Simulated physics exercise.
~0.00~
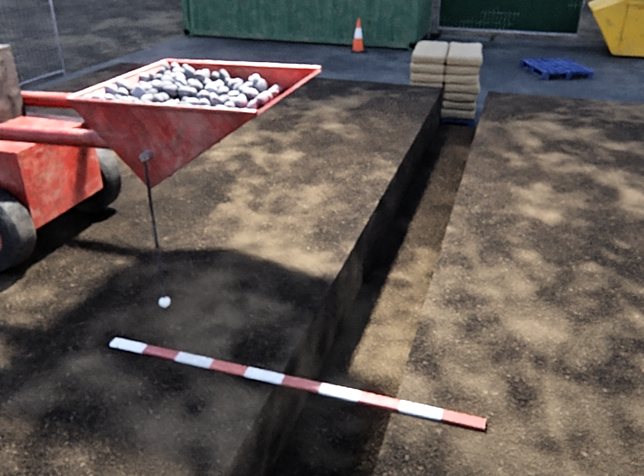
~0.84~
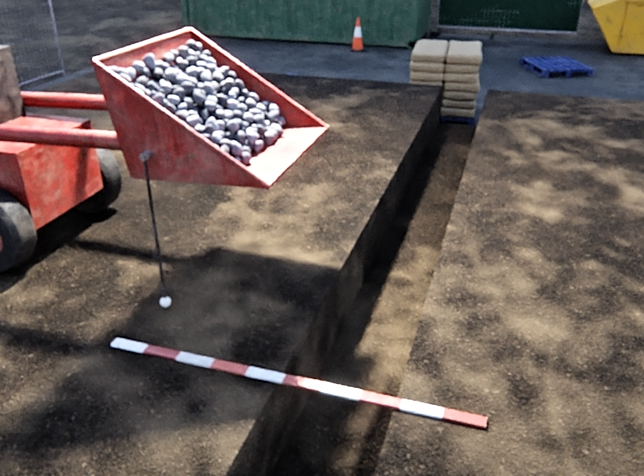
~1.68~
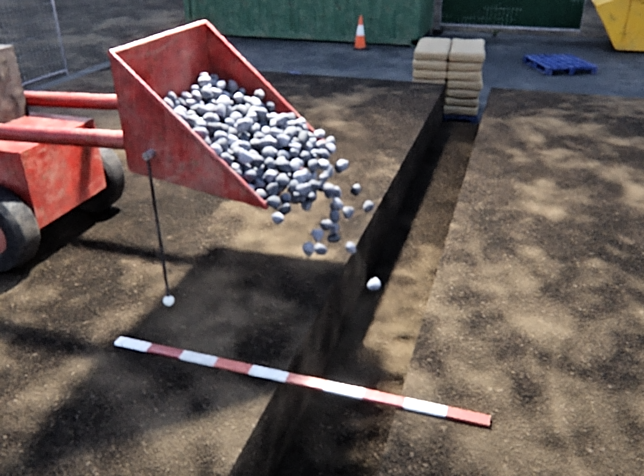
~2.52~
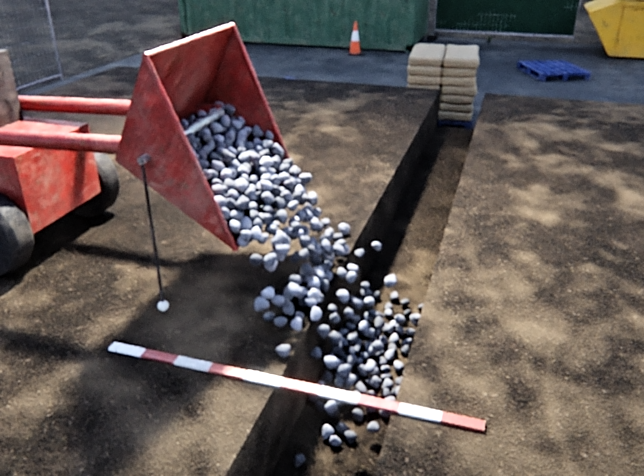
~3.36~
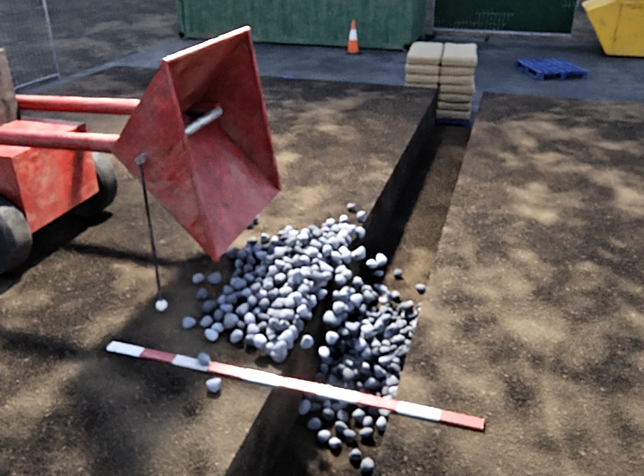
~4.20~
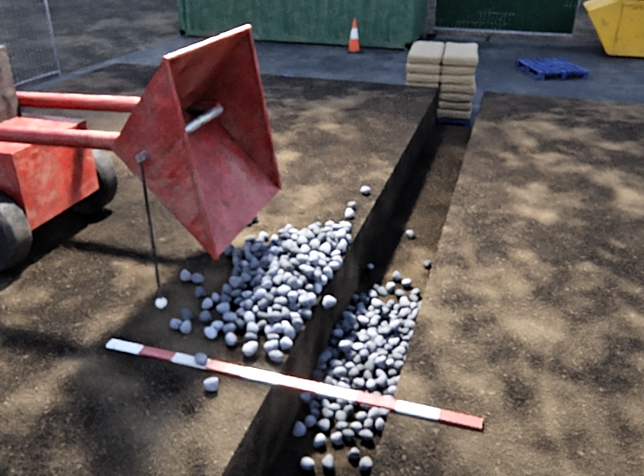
Red loader bucket tipping forward and spilling grey stones, which end up half heaped on the trench's near edge, half inside it.
